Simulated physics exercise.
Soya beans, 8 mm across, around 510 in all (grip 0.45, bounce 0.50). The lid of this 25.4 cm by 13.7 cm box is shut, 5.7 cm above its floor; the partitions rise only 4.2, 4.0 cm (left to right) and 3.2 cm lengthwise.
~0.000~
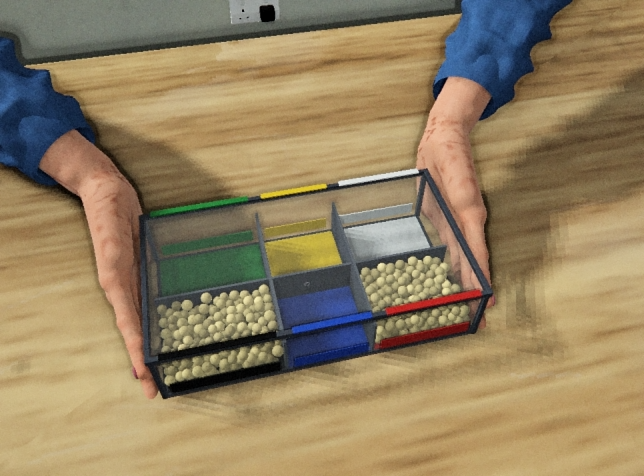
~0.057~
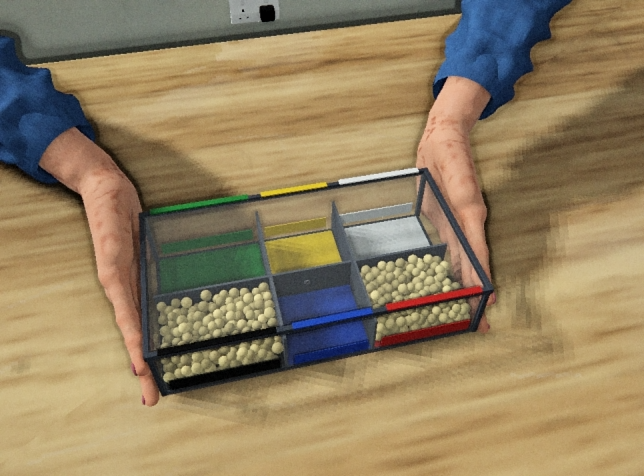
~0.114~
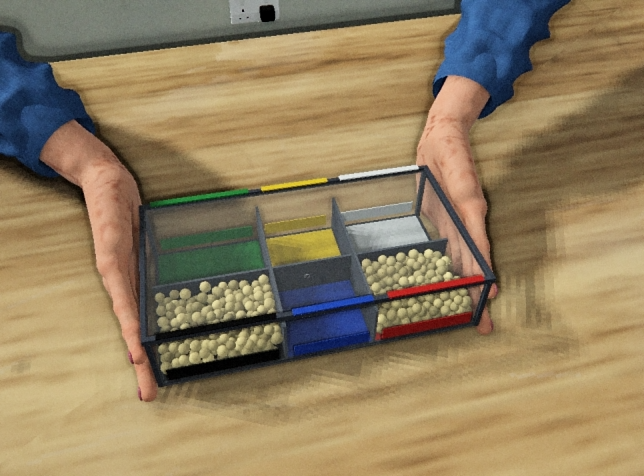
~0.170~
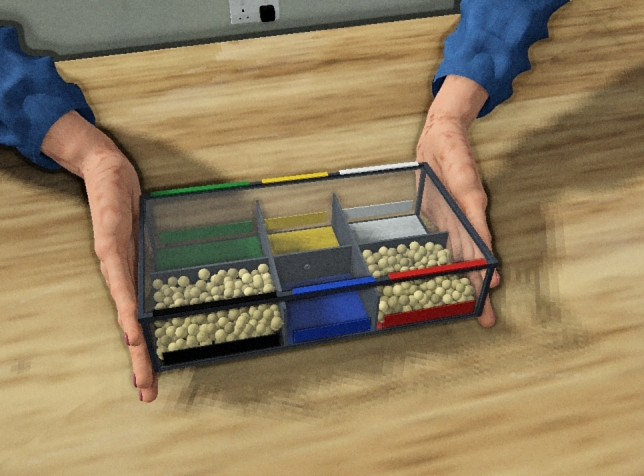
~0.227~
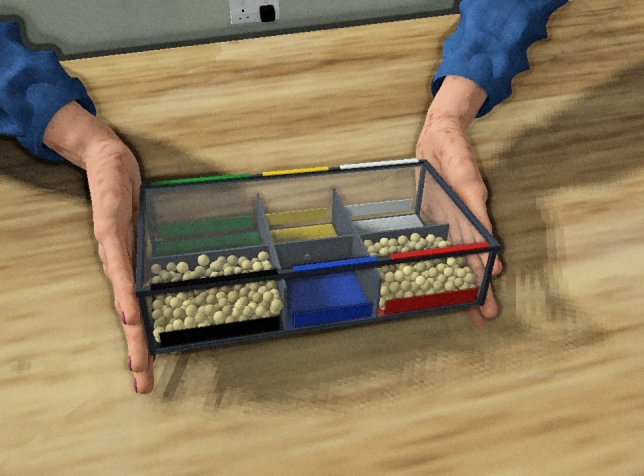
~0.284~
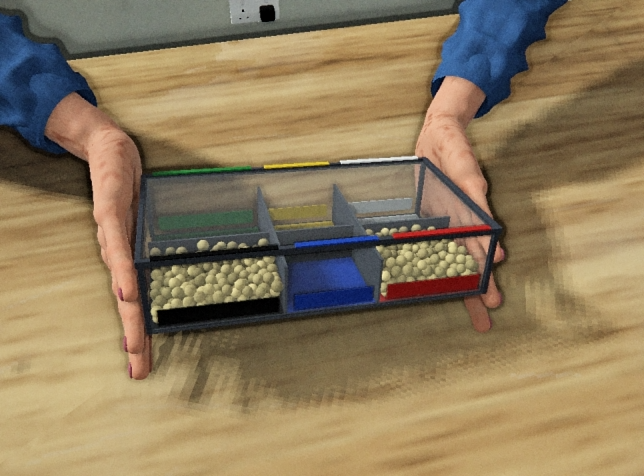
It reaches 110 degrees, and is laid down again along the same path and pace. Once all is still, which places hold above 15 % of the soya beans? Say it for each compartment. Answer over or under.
Red: Under, blue: Under, green: Over, yellow: Under, white: Over, black: Under.
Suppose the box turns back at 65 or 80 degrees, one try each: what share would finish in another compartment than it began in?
Some 25 and 55 per cent.
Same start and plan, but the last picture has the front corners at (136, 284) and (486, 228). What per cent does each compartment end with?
Red 0, blue 0, green 45, yellow 10, white 45, black 0.
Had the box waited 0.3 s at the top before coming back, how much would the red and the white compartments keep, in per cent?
Red 5, white 45.
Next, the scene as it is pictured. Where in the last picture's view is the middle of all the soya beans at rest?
At about (345, 242).
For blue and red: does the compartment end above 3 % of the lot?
Blue no, red yes.
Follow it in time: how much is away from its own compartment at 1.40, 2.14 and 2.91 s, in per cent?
About 70, 90, 90.
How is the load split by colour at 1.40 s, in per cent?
Red 15, blue 0, green 30, yellow 5, white 35, black 10.
After 1.40 s, tilt 110 degrees; red 15 %, green 30 %, yellow 5 %, white 35 %, black 10 %.
Then, at 2.14 s, tilt 49 degrees; red 5 %, green 40 %, yellow 5 %, white 45 %, black 5 %.
After 2.91 s, tilt 0 degrees; red 5 %, green 40 %, yellow 5 %, white 45 %, black 5 %.
In the end, at 3.6 s, red 5 %, blue 0 %, green 40 %, yellow 5 %, white 45 %, black 5 %.
